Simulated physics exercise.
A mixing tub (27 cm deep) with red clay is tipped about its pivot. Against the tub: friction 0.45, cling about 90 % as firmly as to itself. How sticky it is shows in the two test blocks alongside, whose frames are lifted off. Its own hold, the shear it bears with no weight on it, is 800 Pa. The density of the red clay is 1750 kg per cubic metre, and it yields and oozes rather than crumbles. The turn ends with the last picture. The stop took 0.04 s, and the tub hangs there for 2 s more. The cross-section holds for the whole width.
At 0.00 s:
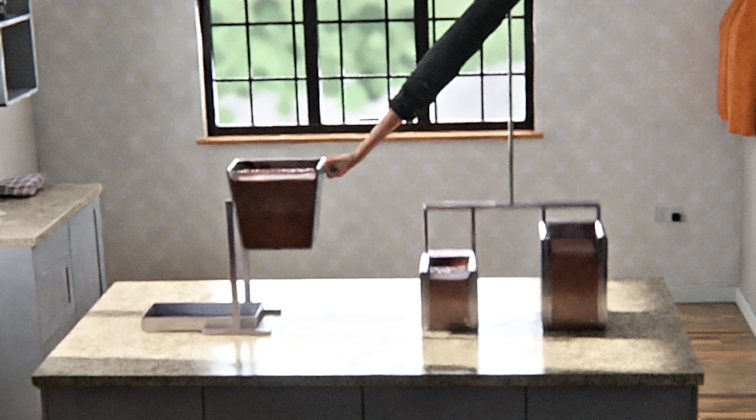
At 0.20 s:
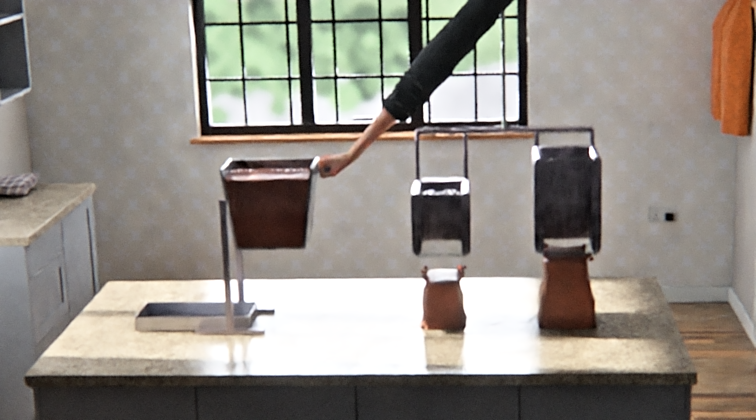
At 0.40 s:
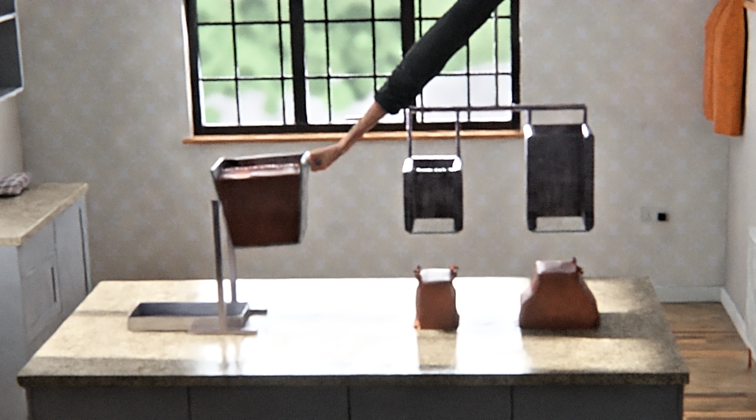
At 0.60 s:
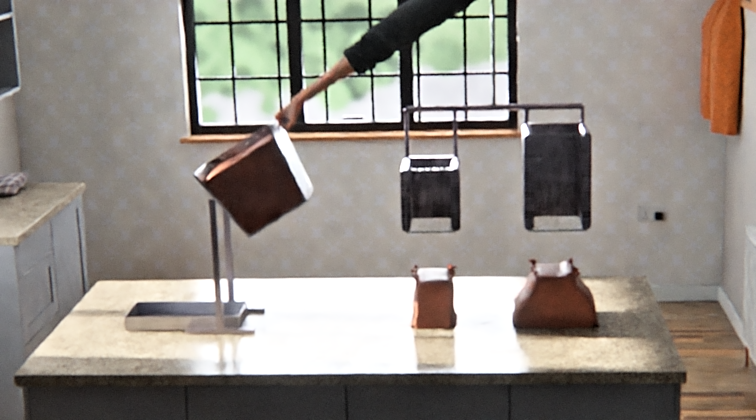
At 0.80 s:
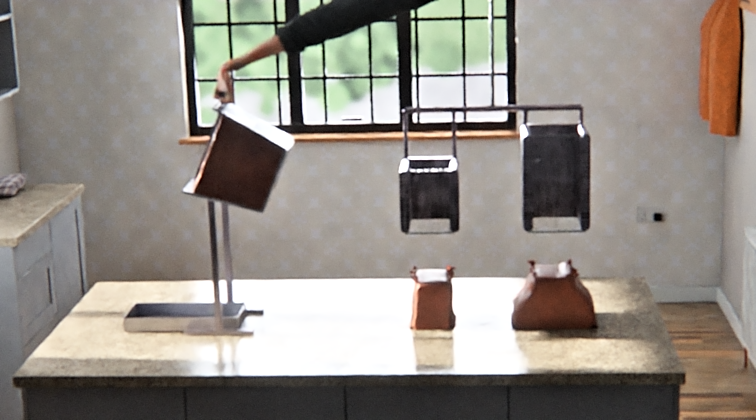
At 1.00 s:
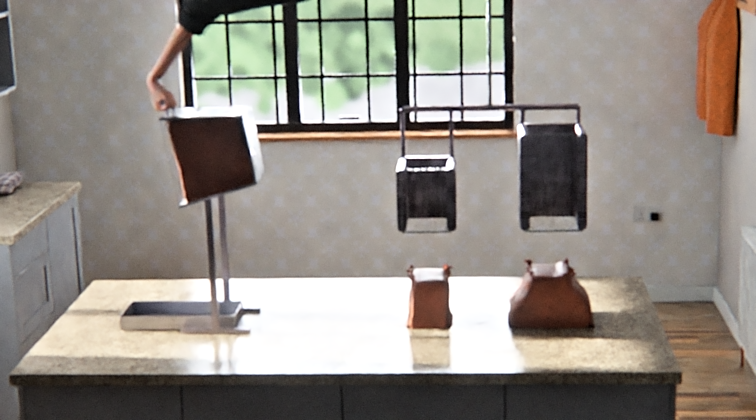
A hand at the end of a dark-sleeved arm grips a tub of reddish-brown clay on a metal stand, at the left of a pale stone island in a kitchen, viewed from the front and slightly above. On the right, dark open casings lift off two reddish-brown blocks, and the larger one sags and spreads wider. The arm then swings the tub leftward onto its side.
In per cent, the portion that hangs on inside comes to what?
Expect roughly 32 %.
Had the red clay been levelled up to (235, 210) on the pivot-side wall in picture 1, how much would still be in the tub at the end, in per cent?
It would be near 55 %.
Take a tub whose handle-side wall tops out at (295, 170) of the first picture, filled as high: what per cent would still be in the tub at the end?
In that case some 50 per cent.
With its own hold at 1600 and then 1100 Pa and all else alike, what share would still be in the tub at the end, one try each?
In turn about 20 %, 30 %.
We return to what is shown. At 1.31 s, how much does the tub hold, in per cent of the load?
About 45 %.
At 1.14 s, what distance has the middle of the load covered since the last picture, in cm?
Some 7 cm.
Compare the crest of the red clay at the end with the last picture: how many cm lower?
About 14 cm.
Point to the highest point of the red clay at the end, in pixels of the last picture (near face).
Near (219, 162).
After 1.14 s, the tub is at 99 degrees and holds 80 %.
After 1.31 s, the tub is at 99 degrees and holds 43 %.
After 1.48 s, the tub is at 99 degrees and holds 33 %.
After 1.65 s, the tub is at 99 degrees and holds 32 %.
After 3.00 s, at the end, the tub is at 99 degrees and holds 32 %.
